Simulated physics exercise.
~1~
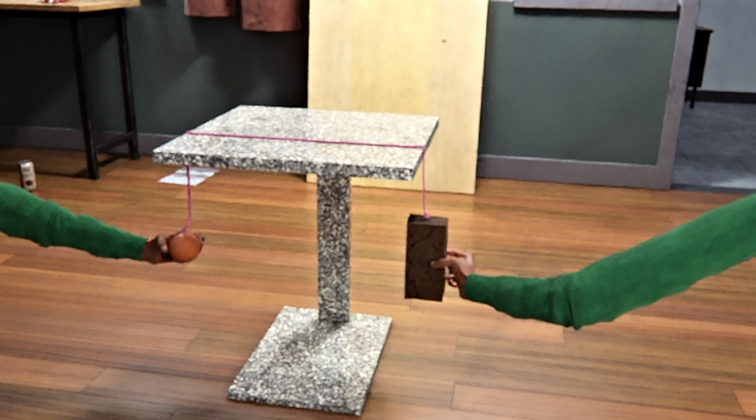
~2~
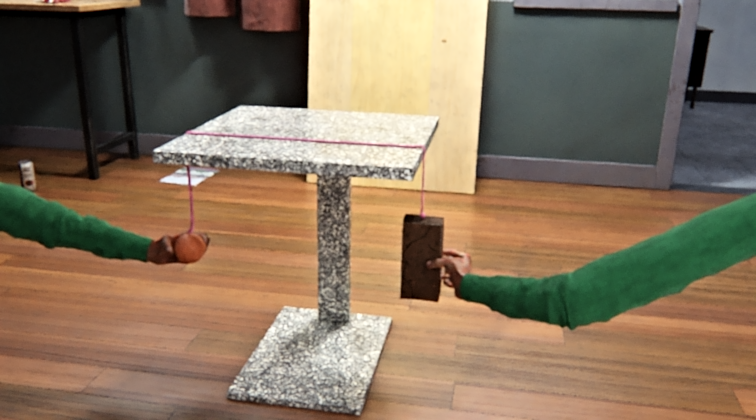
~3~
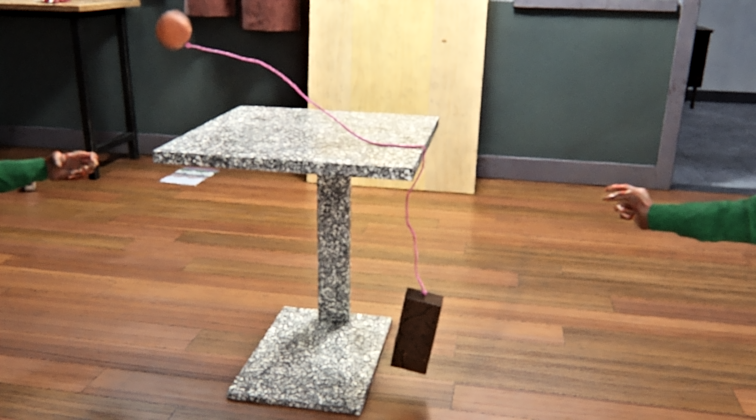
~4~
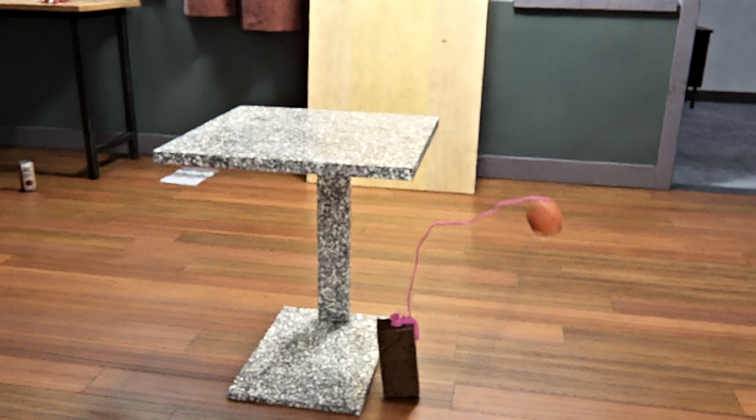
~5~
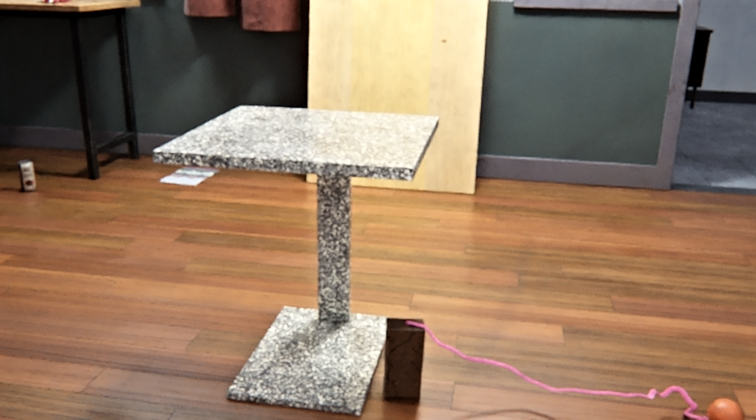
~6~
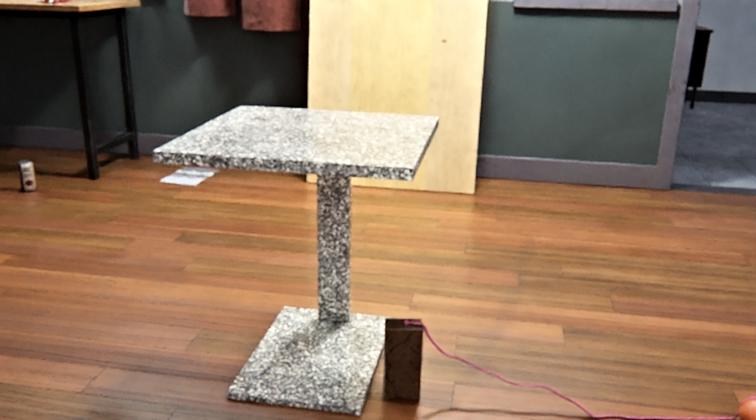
In this clip, two hands release an orange and a dark brick joined by a pink ribbon across a speckled stand; the brick drops on the right, pulling the orange up and over, and both end on the floor to the right, the ribbon trailing between them.
